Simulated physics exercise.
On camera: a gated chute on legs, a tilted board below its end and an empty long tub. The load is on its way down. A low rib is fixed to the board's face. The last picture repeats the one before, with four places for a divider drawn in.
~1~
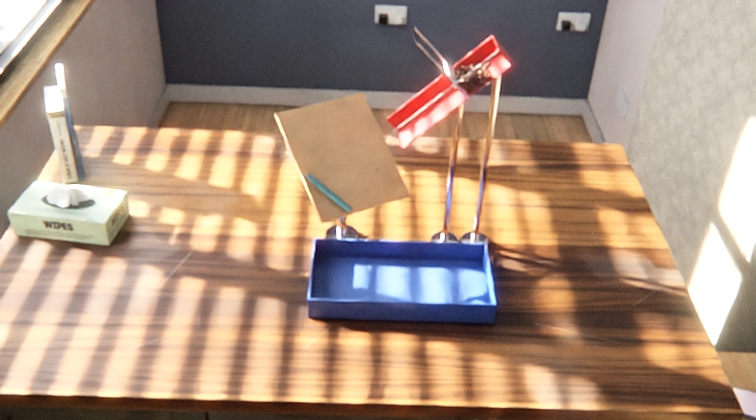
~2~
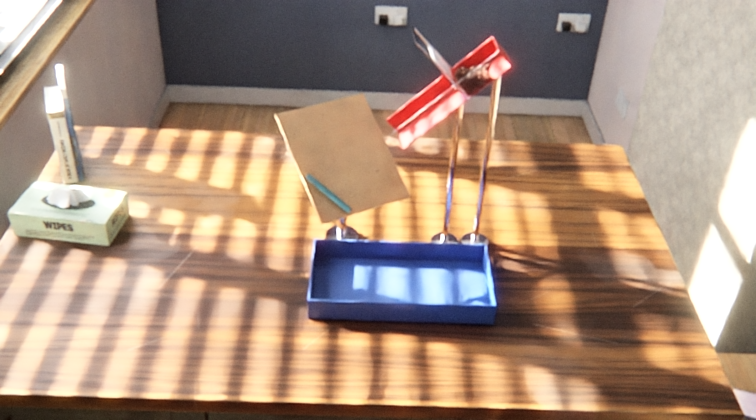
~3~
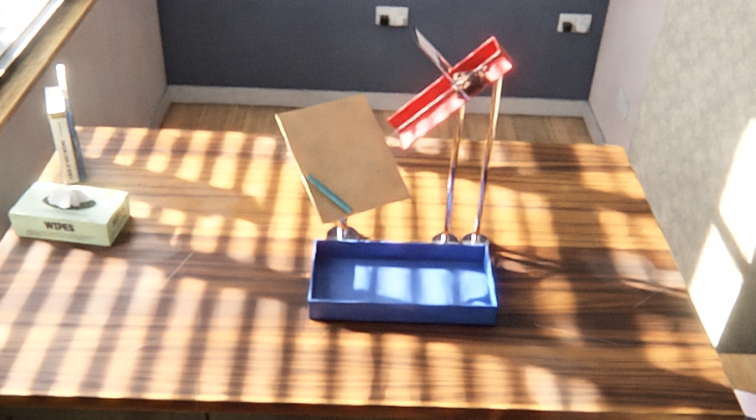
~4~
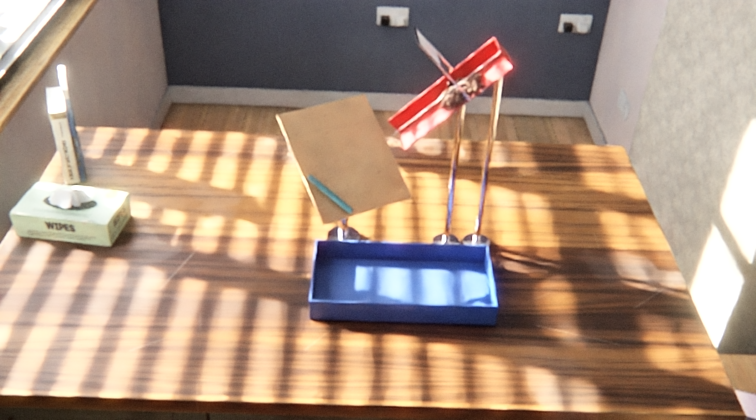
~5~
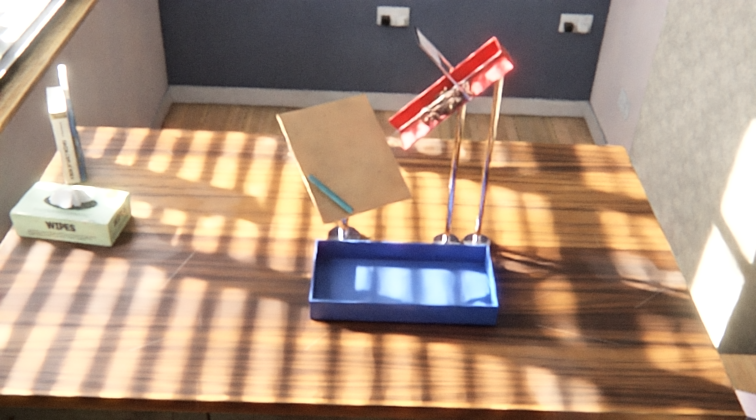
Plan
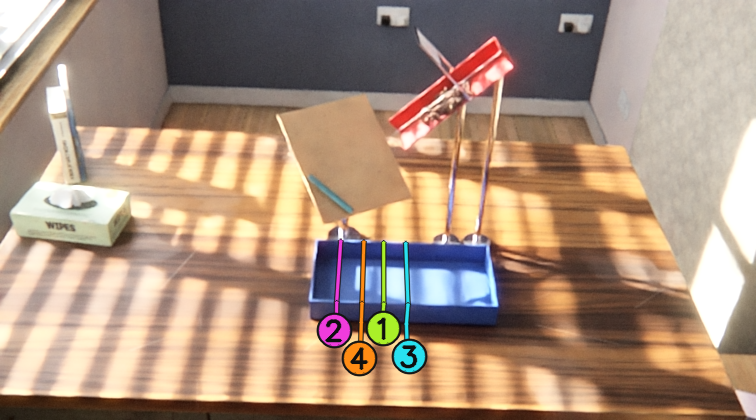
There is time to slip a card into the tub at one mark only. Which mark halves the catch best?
It is 1.
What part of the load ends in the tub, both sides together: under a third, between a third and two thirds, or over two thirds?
Over two thirds.
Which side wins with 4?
The right side.
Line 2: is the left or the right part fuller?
Right.
On the marked copy, line 1 crosses the front rim at (383, 303); line 2 crosses the front rim at (336, 301); line 3 crosses the front rim at (408, 303); line 4 crosses the front rim at (362, 302).
If 1 is chosen, of what is caught, close to two thirds on the left of the divider, close to a third on the right.
If 2 is chosen, of what is caught, only a few on the left of the divider, all but a few on the right.
If 3 is chosen, of what is caught, all but a few on the left of the divider, a small share on the right.
If 4 is chosen, of what is caught, a small share on the left of the divider, the bulk on the right.
